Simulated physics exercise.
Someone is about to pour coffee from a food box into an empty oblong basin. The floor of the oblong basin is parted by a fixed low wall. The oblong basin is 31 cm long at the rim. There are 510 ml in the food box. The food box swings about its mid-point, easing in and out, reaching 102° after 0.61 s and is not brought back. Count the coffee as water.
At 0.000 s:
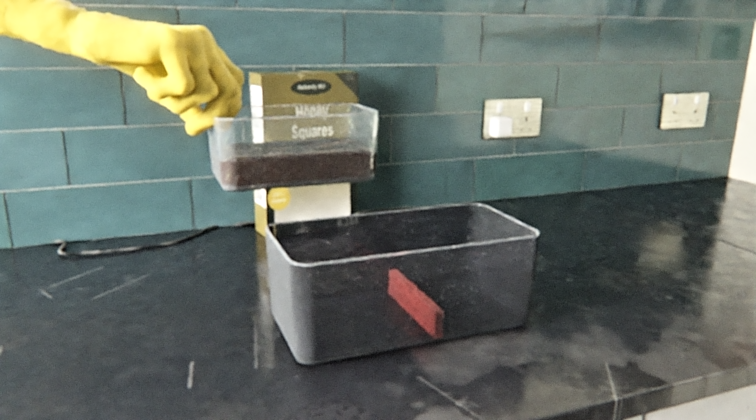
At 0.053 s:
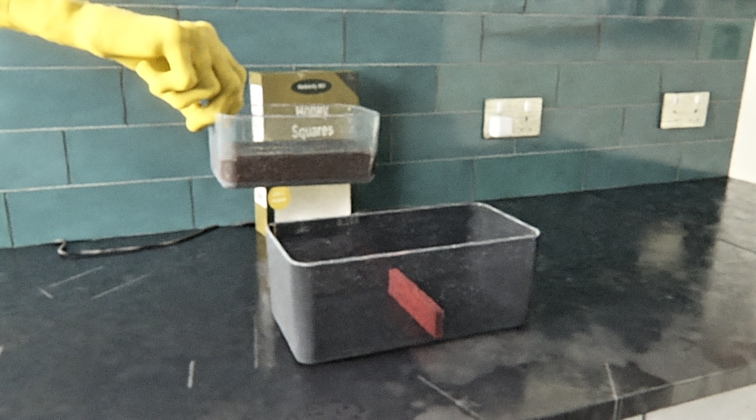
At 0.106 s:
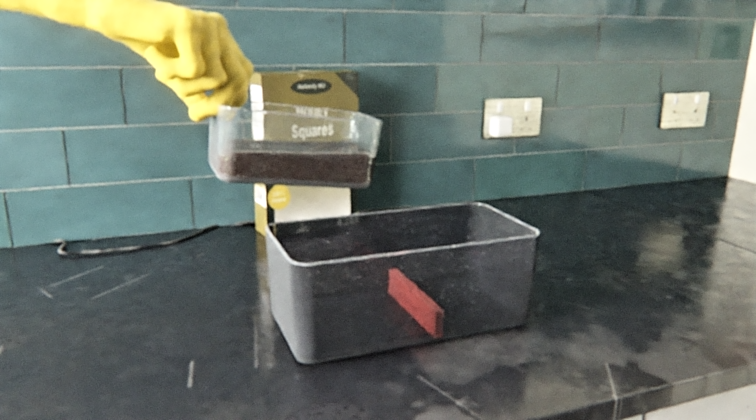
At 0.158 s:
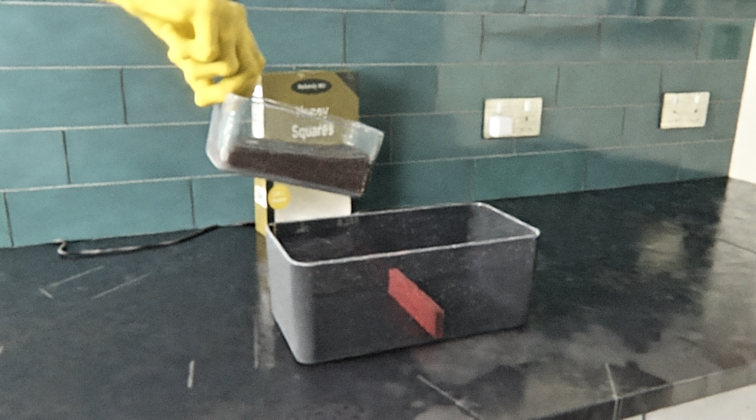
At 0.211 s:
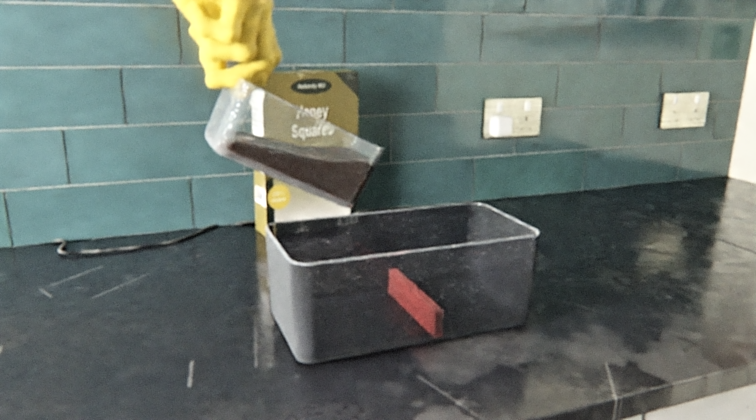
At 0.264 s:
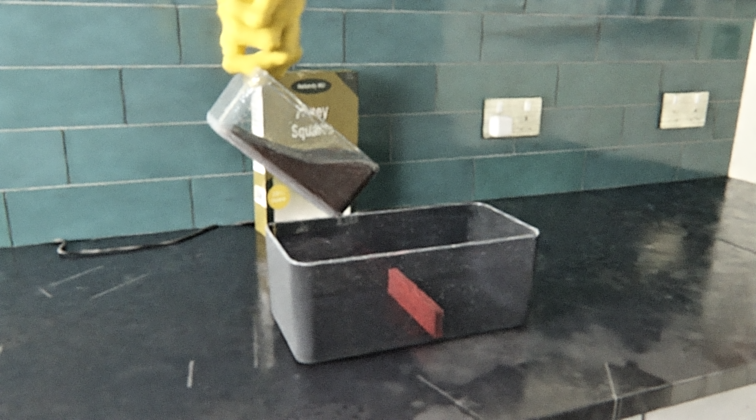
A yellow-gloved hand enters from the upper left above a dark, streaked countertop against teal wall tiles, seen from the front and slightly above. It holds a small clear box of dark brown coffee over an empty, see-through grey oblong basin with a red strip, before a gold-and-white carton, with sockets at right. The hand rises and moves right, tilting the box steeply down to the right, while the camera stays still.
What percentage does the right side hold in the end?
The far part has some 9 per cent.
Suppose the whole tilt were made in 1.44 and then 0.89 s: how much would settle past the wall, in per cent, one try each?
In turn about 15 and 10 per cent.
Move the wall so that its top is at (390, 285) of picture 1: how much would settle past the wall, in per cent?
Then about 40 per cent.
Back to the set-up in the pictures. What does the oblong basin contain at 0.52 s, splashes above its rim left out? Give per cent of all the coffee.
Some 62 per cent.
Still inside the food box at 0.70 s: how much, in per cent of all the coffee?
Near 4 in a hundred.
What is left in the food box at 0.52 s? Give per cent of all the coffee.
Some 14 per cent.
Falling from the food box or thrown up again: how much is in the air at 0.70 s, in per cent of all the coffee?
Some 7 per cent.
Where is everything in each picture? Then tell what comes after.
Tilt 0°; pouring edge (367, 110); surface from (216, 151) to (362, 144); the oblong basin's rim runs from (278, 245) to (510, 219); the wall's top is at (414, 290), in the first frame.
Tilt 2°; pouring edge (368, 112); surface from (216, 150) to (362, 143), in the second frame.
Tilt 7°; pouring edge (369, 119); surface from (215, 146) to (362, 146), in the third frame.
Tilt 16°; pouring edge (371, 131); surface from (214, 142) to (362, 149), in the fourth frame.
Tilt 27°; pouring edge (371, 146); surface from (211, 132) to (362, 152), in the fifth frame.
Tilt 40°; pouring edge (367, 164); surface from (214, 123) to (366, 156), in the sixth frame.
Then, 0.52 s in, the tilt is 96° and 14 per cent is still to pour, 61 is left of the wall and 0 right of it.
Then, 0.70 s in, the tilt is 102° and 4 per cent is still to pour, 86 is left of the wall and 3 right of it.
Then, 0.90 s in, the tilt is 102° and 0 per cent is still to pour, 86 is left of the wall and 9 right of it.
Then, 1.11 s in, the tilt is 102° and 0 per cent is still to pour, 87 is left of the wall and 9 right of it.
Finally, 87 per cent lies left of the wall, 9 right of it and 3 outside.
